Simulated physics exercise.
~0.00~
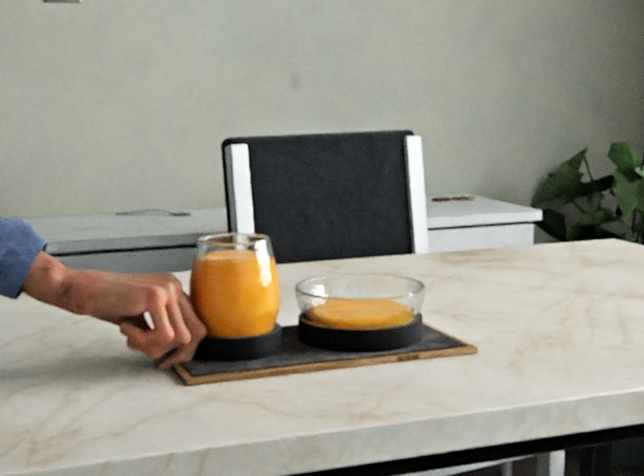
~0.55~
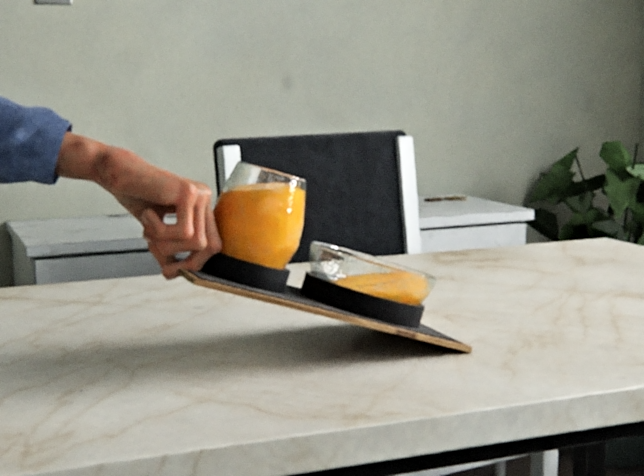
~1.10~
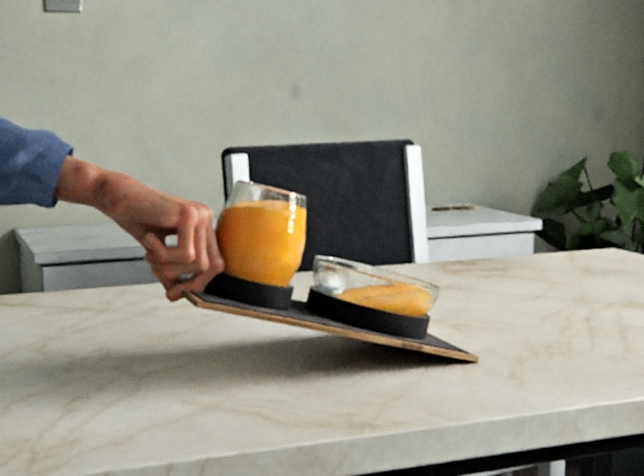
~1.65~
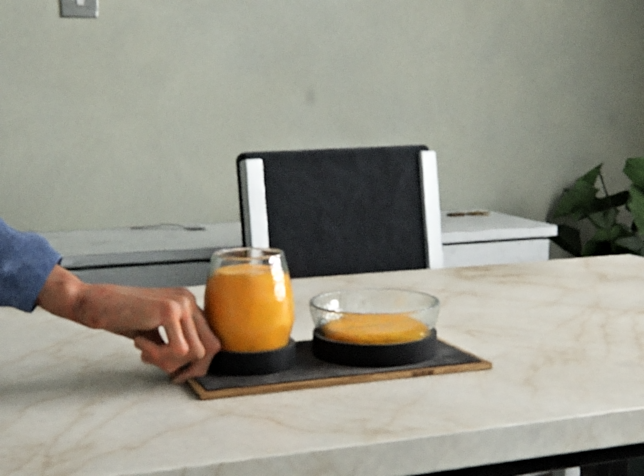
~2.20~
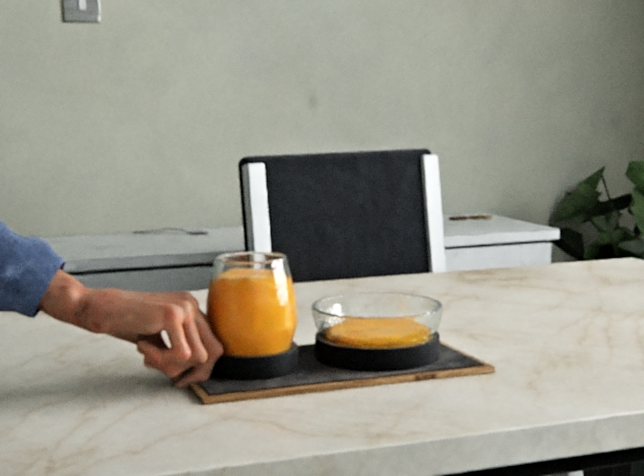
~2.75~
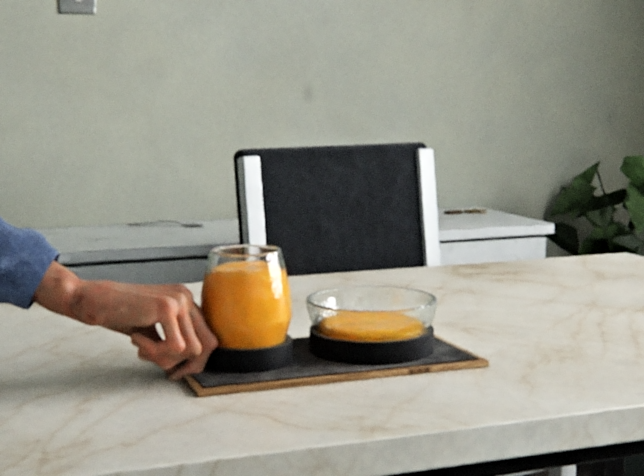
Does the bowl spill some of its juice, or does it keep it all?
The bowl keeps all of its juice, even as the tray is tilted and set back down.
